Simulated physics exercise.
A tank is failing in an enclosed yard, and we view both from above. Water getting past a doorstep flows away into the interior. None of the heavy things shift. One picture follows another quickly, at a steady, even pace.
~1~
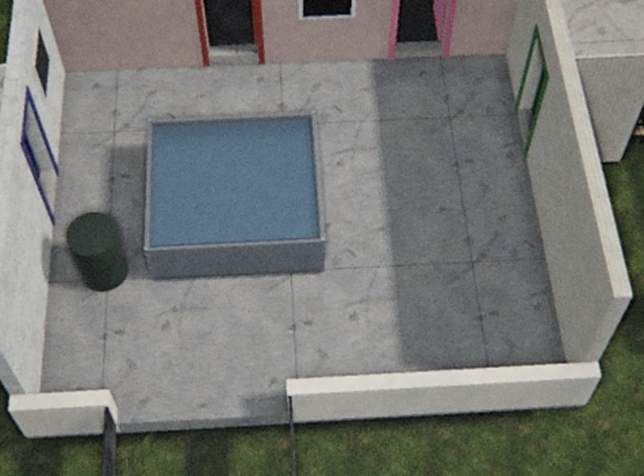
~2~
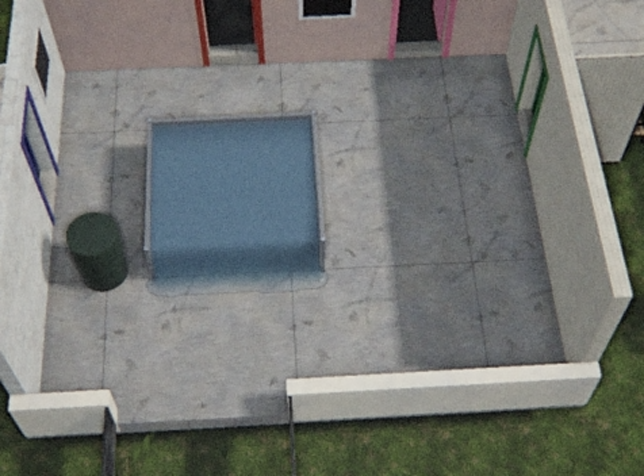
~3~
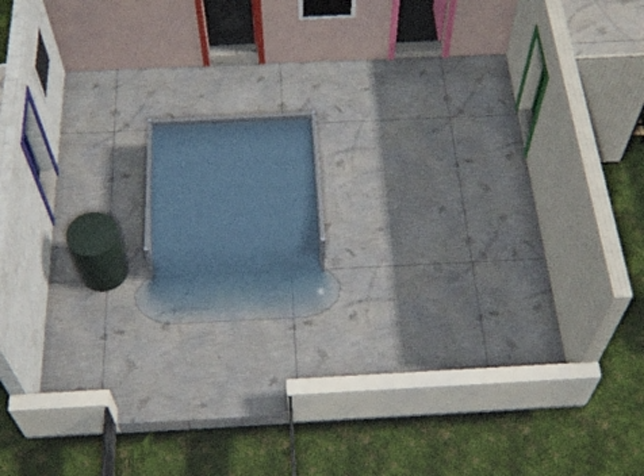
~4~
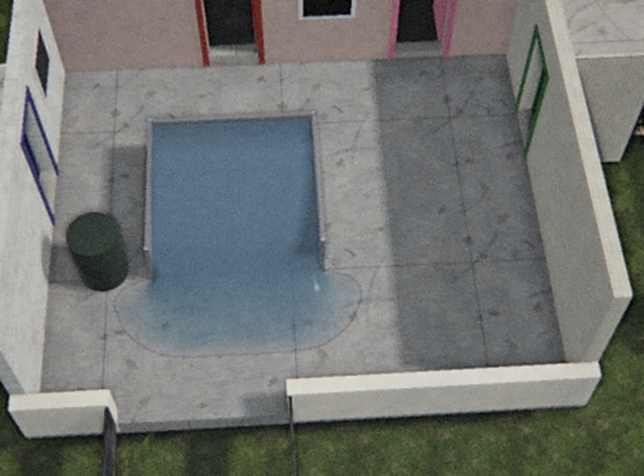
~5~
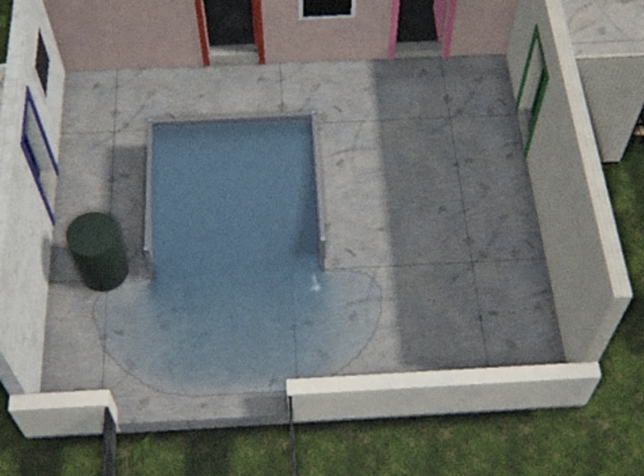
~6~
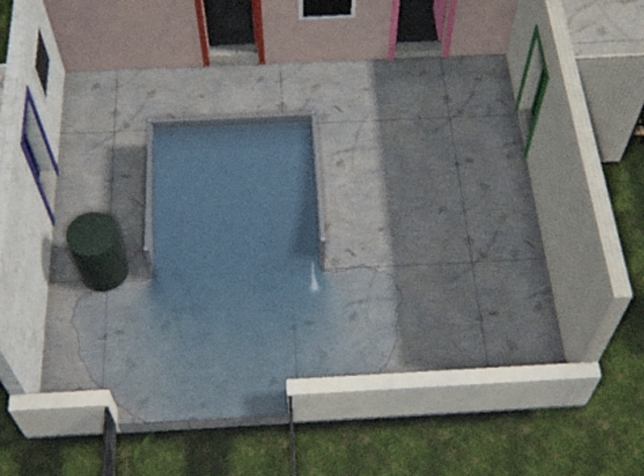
Water bursts through the front side of a rectangular tank in a walled yard, then fans out across the grey paving past a dark green cylinder, spreading toward the viewer and reaching the low front wall and its opening.
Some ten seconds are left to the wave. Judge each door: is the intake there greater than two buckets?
The red door ends up within two buckets; the pink door ends up within two buckets; the green door ends up within two buckets; the blue door ends up within two buckets.
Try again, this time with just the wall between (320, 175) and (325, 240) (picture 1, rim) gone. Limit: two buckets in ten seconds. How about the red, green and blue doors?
Red door: Below the limit; green door: Above the limit; blue door: Below the limit.
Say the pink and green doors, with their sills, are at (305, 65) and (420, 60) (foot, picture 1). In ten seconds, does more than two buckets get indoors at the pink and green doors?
Note - pink door undershoots, green door undershoots.
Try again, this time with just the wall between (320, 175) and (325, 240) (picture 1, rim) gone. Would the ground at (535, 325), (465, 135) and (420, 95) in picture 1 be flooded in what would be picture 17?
Taking the spots in turn: Swamped, swamped and untouched.
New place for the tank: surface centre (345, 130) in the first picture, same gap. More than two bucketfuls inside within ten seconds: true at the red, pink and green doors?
My answer is that the red door ends up beneath, the pink door ends up above and the green door ends up above.
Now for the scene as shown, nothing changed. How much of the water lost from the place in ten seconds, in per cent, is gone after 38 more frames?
Close to 90 per cent, I'd say.
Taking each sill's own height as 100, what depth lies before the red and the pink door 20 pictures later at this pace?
First around 0 percent, second around 0 percent.
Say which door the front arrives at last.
My answer: The red one.
A moment on, water covers 30 % of the floor; the red door not reached, the pink door not reached, the green door not reached, the blue door not reached.
Next, water covers 30 % of the floor; the red door not reached, the pink door not reached, the green door not reached, the blue door not reached.
Then, water covers 45 % of the floor; the red door not reached, the pink door not reached, the green door not reached, the blue door not reached.
Later, water covers 80 % of the floor; the red door not reached, the pink door wet at the sill, nothing in, the green door wet at the sill, nothing in, the blue door wet at the sill, nothing in.
In the end, water covers 95 % of the floor; the red door wet at the sill, nothing in, the pink door wet at the sill, nothing in, the green door wet at the sill, nothing in, the blue door wet at the sill, nothing in.
